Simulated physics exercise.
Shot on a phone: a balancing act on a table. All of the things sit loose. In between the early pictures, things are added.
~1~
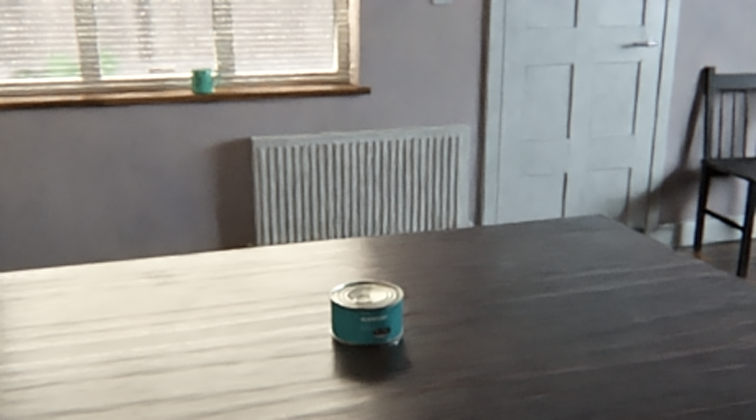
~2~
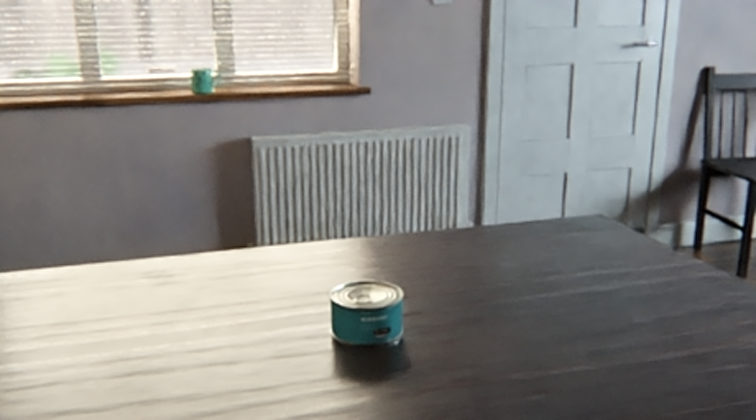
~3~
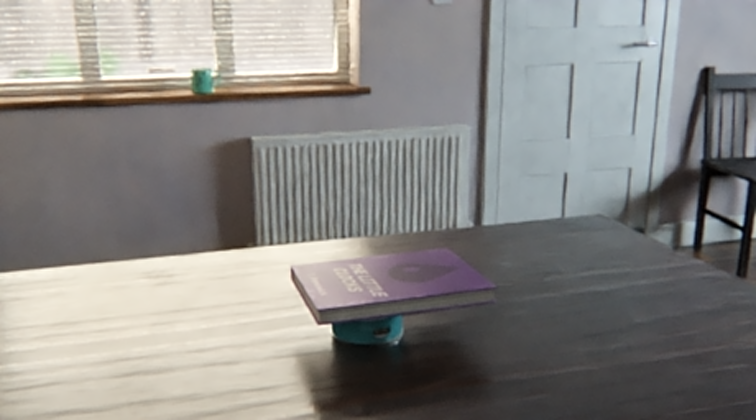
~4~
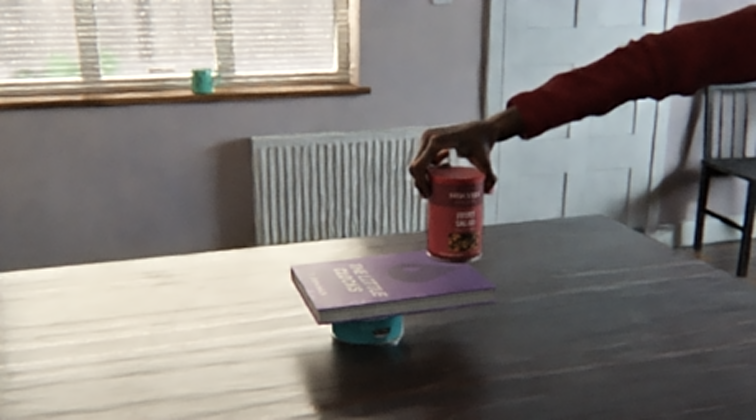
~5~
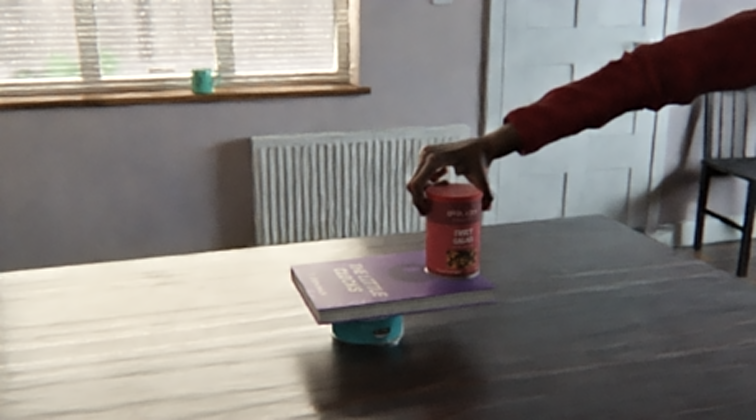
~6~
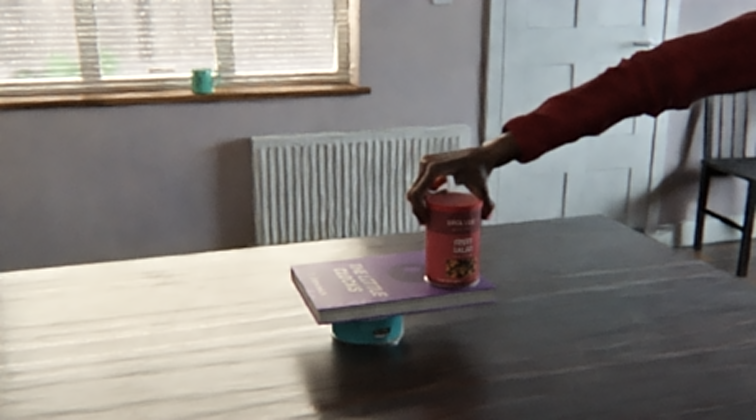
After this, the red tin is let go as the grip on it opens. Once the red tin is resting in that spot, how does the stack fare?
The stack falls apart.
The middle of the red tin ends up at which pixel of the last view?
Around (569, 301).
Then, 0.30 s on from there, red tin now fallen; purple book turned 28° from how it was put.
Then, 0.50 s on from there, purple book turned 26° from how it was put.
Then, 0.70 s on from there, purple book turned 19° from how it was put.
In the end, fallen, red tin; moved from the start, purple book; turquoise tub unmoved. At the end, from the last picture's camera, red tin near (569, 301). The stack comes apart.
